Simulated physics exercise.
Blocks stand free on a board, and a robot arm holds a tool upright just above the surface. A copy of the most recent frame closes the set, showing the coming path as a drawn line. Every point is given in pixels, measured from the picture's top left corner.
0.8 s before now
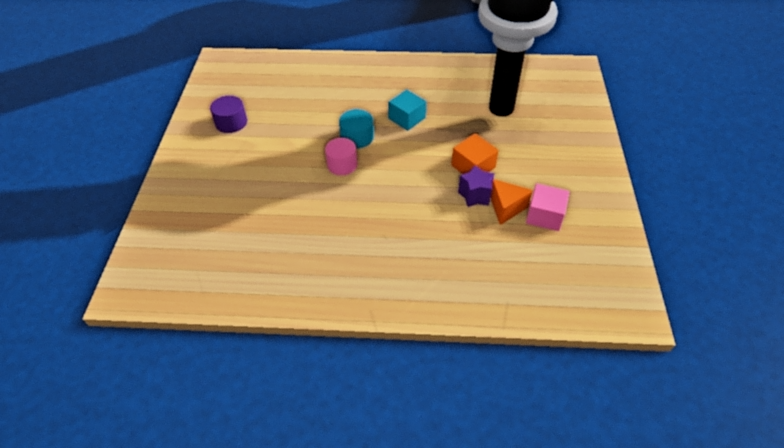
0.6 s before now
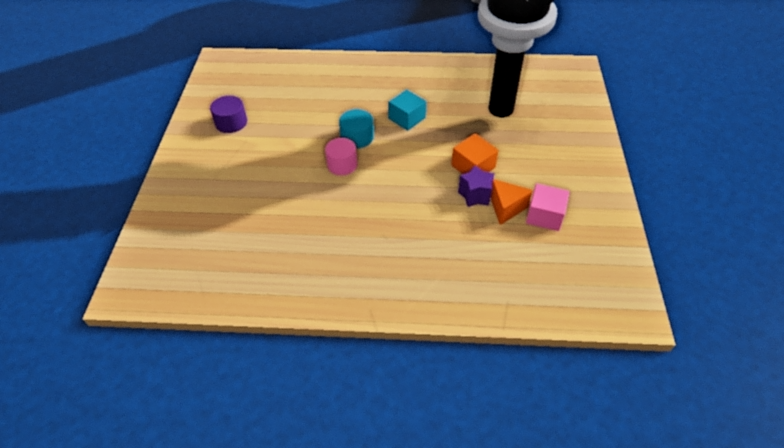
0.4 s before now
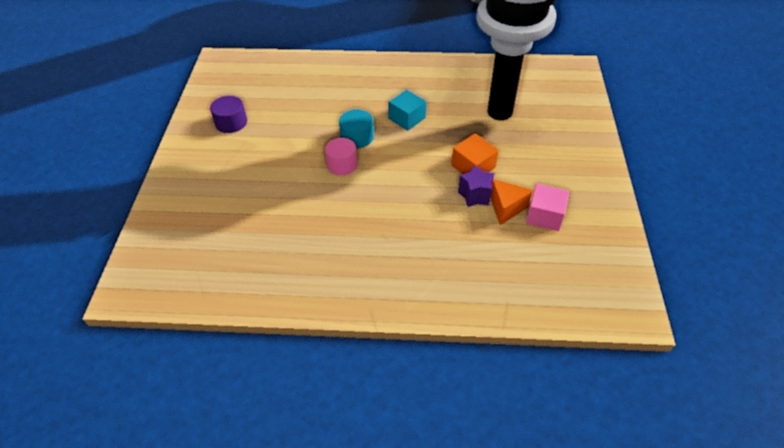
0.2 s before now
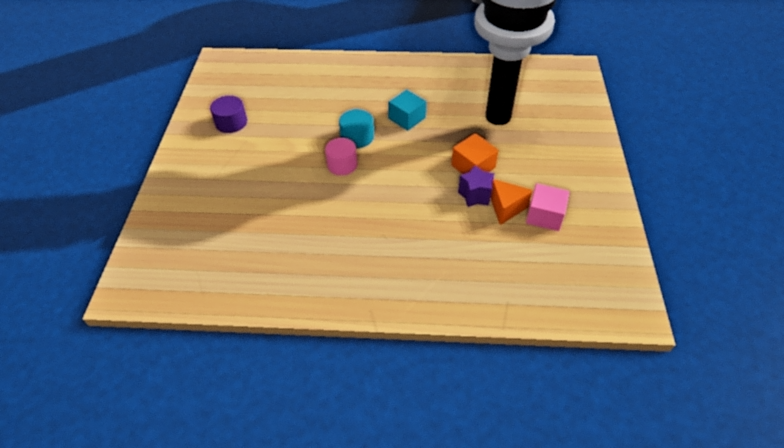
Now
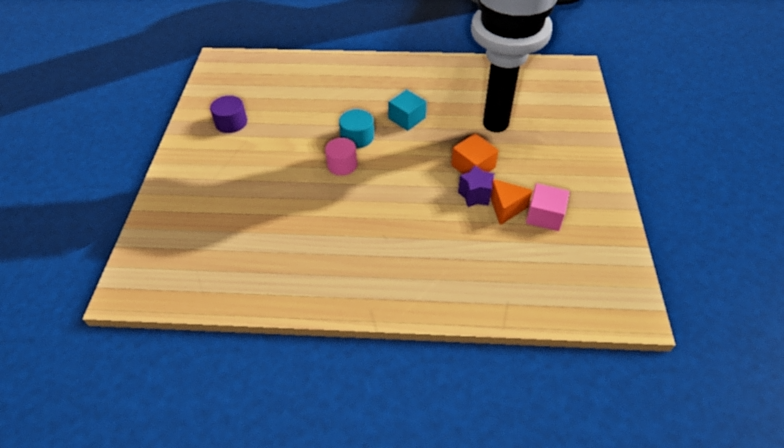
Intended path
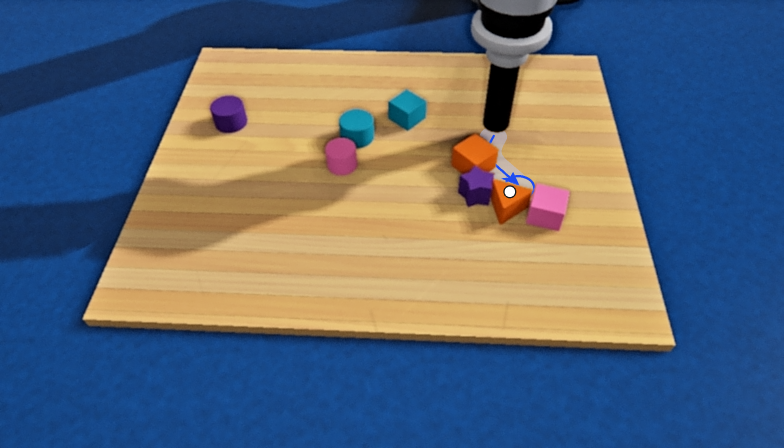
A robot arm holds a black upright tool over the upper right of a pale wooden board on a blue surface, seen from above at an angle. A purple cylinder sits at the left, teal and pink blocks near the middle, and an orange block, purple star, orange triangle and pink cube at the right. The tool slides slightly down and left toward the orange block, while the blocks and camera stay still.
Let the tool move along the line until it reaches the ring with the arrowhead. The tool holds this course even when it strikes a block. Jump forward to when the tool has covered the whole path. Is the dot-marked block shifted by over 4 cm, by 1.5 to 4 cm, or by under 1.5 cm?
The answer is under 1.5 cm.
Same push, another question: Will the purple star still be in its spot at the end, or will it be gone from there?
That block will leave its spot.
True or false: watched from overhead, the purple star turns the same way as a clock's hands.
The statement is incorrect.
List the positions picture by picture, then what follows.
In the first frame, tool tip (501, 110); block tops, orange square piece (476, 148); purple star (478, 178); orange triangular block (510, 192).
In the second frame, tool (501, 110); blocks unchanged.
In the third frame, tool (500, 113); blocks unchanged.
In the fourth frame, tool (498, 118); blocks unchanged.
In the fifth frame, tool (496, 125); orange square piece (476, 148); purple star (478, 178); orange triangular block (510, 192).
Path on the board, from (494, 136) via (488, 153) and (501, 170), ending at (520, 186); the dot is on the orange triangular block.
One third of the way, tool (490, 143); orange square piece (473, 153); purple star (478, 182).
Two thirds of the way, tool (504, 160); orange square piece (472, 158), turned 15° clockwise; purple star (475, 185), turned 30° anticlockwise.
At the end, tool (522, 175); orange square piece (472, 158), turned 15° clockwise; purple star (475, 185), turned 30° anticlockwise; orange triangular block in place.
